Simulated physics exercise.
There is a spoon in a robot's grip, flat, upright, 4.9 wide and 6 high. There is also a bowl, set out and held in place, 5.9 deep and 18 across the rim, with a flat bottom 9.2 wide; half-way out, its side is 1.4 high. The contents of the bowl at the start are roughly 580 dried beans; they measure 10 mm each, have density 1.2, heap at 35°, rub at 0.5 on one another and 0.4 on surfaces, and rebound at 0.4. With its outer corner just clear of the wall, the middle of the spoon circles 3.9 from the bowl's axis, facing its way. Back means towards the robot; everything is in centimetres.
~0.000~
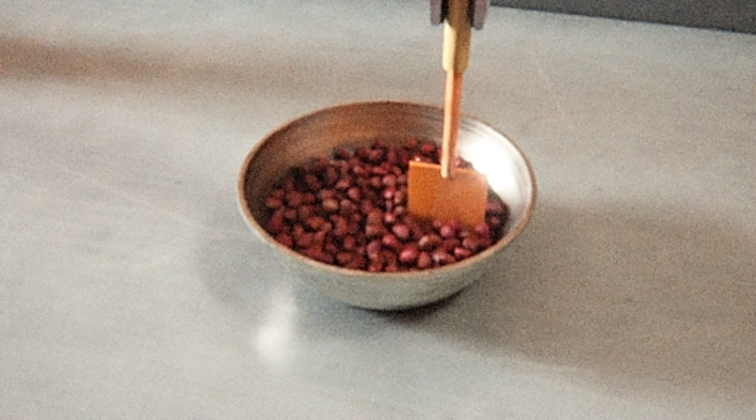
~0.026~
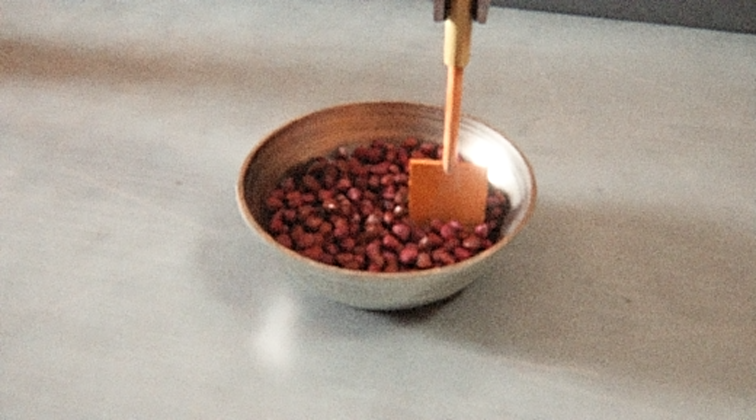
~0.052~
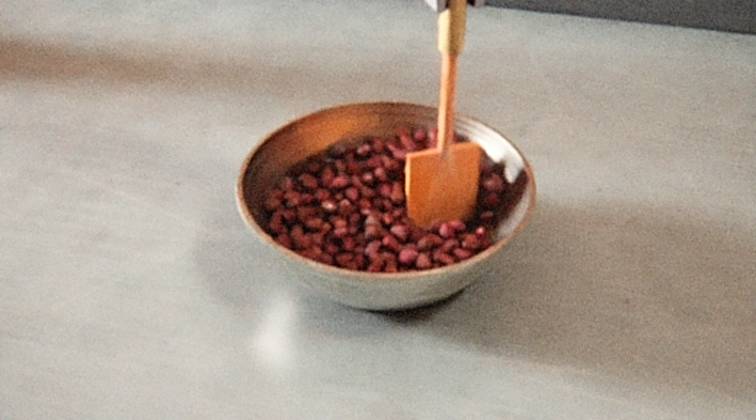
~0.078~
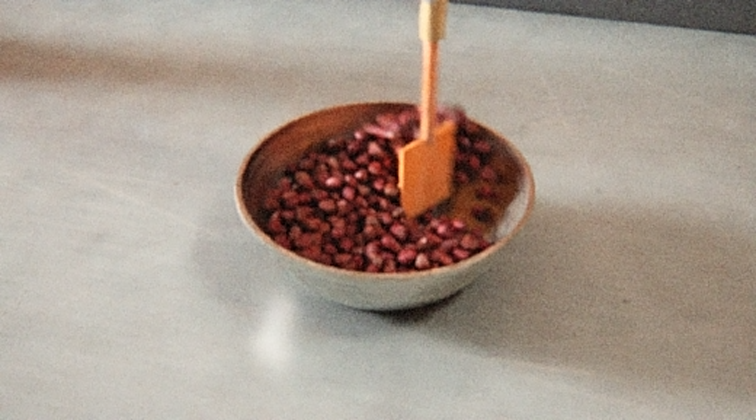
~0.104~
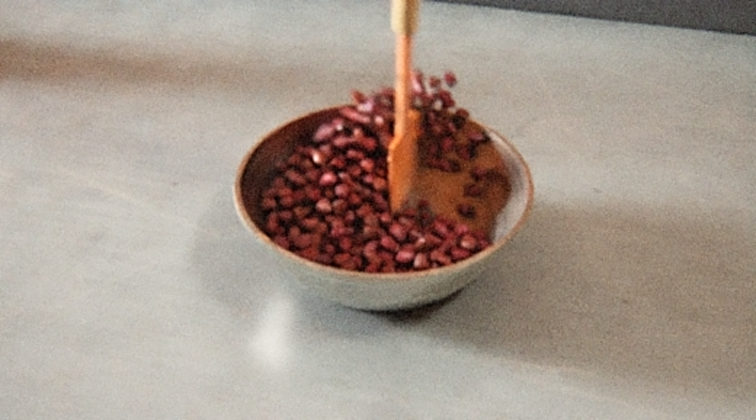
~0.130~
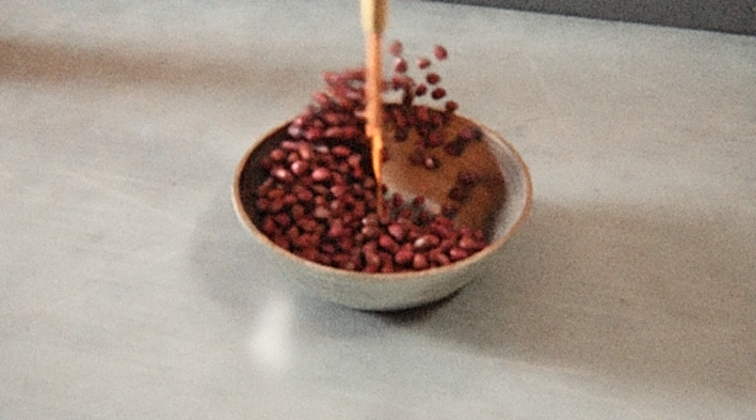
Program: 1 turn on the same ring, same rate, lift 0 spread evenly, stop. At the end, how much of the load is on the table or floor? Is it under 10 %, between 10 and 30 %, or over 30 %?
Over 30 %.
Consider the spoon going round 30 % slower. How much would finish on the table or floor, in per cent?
Then roughly 30 per cent.
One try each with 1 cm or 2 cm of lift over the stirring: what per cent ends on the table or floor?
Estimates: 40 % and 35 %.
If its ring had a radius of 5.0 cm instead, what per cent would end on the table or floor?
It would be near 35 per cent.
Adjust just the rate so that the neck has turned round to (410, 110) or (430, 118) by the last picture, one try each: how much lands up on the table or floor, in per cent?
First try: Around 30 %; second try: Around 20 %.
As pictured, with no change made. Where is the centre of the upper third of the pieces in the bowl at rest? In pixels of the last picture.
(448, 175).
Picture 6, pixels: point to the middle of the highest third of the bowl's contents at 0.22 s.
That third sits centred at about (286, 200).
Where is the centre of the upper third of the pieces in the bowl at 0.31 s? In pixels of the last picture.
At about (433, 238).
By 0.22 s, 202° round, highest piece 10 above the table; 497 in the bowl, 3 on the table or floor, 79 in flight or on the tool.
By 0.31 s, 294° round, highest piece 10 above the table; 416 in the bowl, 66 on the table or floor, 97 in flight or on the tool.
By 0.56 s, 0° round, highest piece 7 above the table; 335 in the bowl, 243 on the table or floor, 1 in flight or on the tool.
By 1.26 s, 0° round, highest piece 6 above the table; 335 in the bowl, 244 on the table or floor.
Final count, 335 in the bowl, 244 on the table or floor. That is 42 % on the table or floor.
